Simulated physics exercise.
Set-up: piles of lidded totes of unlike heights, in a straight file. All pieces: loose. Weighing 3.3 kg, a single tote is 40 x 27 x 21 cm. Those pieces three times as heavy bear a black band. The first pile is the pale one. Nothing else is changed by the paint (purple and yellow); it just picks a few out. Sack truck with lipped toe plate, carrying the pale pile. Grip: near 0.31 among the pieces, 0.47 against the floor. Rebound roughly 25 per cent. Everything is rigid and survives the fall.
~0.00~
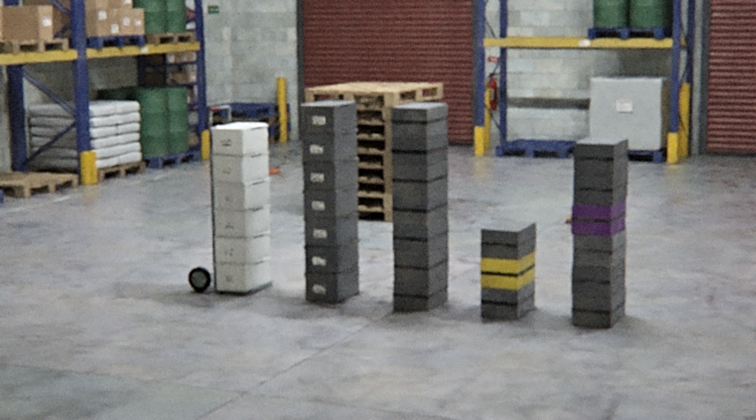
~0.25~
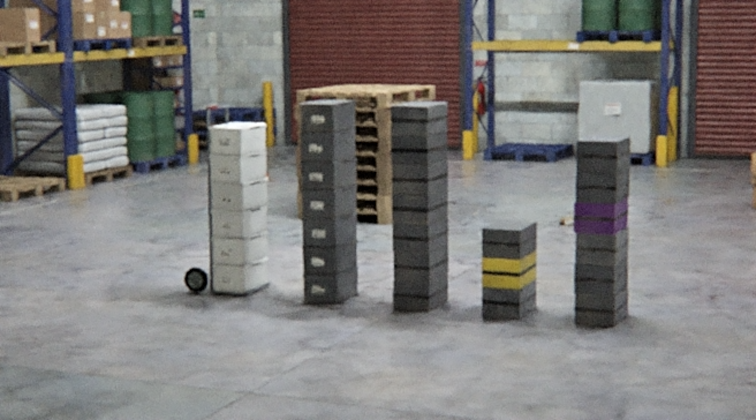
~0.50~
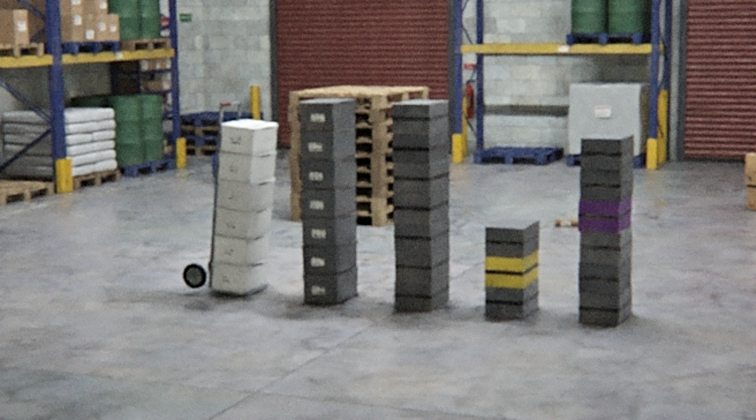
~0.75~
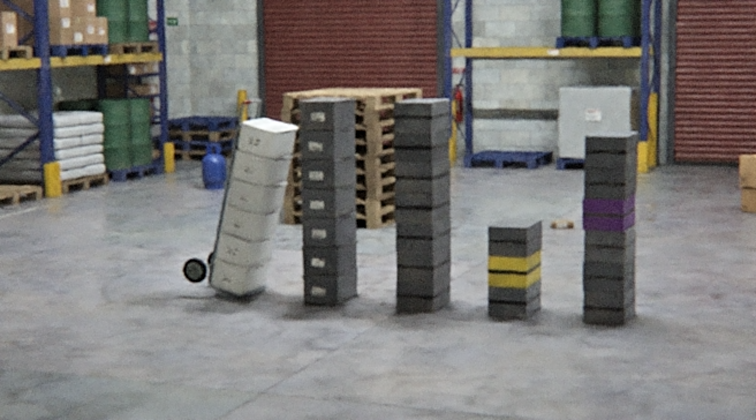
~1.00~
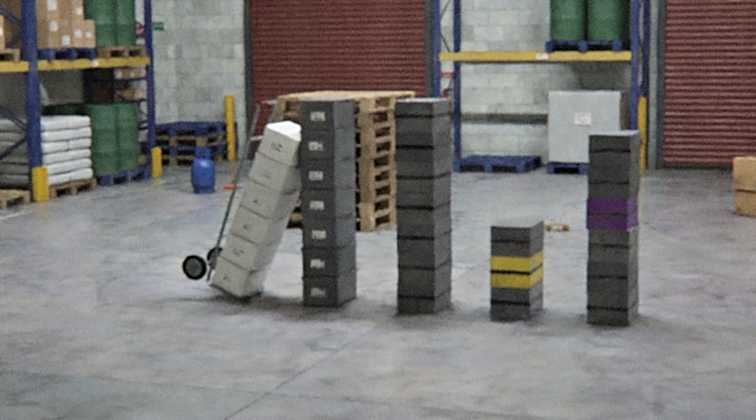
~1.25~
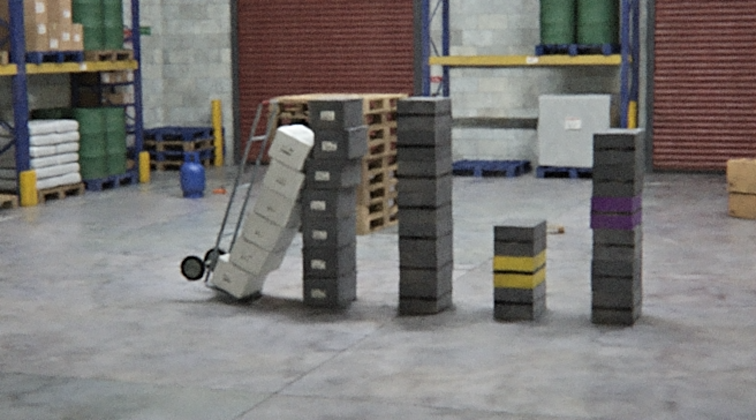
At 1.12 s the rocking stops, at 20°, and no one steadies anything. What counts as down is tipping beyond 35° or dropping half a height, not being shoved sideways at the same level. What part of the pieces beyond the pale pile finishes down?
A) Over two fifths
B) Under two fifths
Over two fifths.
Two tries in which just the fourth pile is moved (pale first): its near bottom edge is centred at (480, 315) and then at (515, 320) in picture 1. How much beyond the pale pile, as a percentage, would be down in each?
The first try gives 100 per cent, the second 100 per cent.
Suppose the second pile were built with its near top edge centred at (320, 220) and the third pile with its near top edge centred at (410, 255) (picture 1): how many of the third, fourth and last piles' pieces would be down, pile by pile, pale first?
Counts down - third: 0; fourth: 0; last: 0.
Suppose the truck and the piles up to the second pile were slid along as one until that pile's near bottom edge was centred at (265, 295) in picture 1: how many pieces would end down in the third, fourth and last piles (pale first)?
Third 7, fourth 0, last 4.
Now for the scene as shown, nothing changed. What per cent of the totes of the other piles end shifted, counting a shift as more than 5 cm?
Share: 95 in a hundred.
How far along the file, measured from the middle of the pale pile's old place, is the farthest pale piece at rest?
Roughly 130 cm.
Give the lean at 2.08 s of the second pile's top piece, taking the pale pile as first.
That piece is at some 20°.
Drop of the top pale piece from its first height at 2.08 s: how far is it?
Some 30 centimetres.
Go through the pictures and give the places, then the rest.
In the first picture (we follow the side turned to the camera; the camera moves round a little), truck frame (211, 146) 0° forward; yellow tote (499, 274); purple tote (591, 220); no other piece has moved.
Truck frame (209, 145) 1° forward; purple tote (594, 219), in the second picture.
Truck frame (219, 142) 6° forward, top of the pale pile leaning 6°; purple tote (598, 217); no other piece has moved, in the third picture.
Truck frame (236, 140) 13° forward, top of the pale pile leaning 14°; purple tote (603, 215); no other piece has moved, in the fourth picture.
Truck frame (249, 140) 19° forward, top of the pale pile leaning 23°; purple tote (607, 214); no other piece has moved, in the fifth picture.
Truck frame (250, 140) 20° forward, top of the pale pile leaning 26°; purple tote (611, 213); yellow tote (513, 272); 3 stirred so far, in the sixth picture.
Around 2.08 s, 6 of the pale pile down; none of the 23 other totes down, 10 disturbed.
Around 3.24 s, 6 of the pale pile down; 14 of the 23 other totes down.
Around 4.26 s, 6 of the pale pile down; 22 of the 23 other totes down; purple tote tipped 59°, 45 cm lower; yellow tote tipped 57°, 12 cm lower.
Finally (5.8 s), 6 of the pale pile down; 22 of the 23 other totes down; purple tote on its side; yellow tote tipped 59°, 14 cm lower. That is 96 per cent. Seen by the last camera, middles, yellow tote near (564, 290).
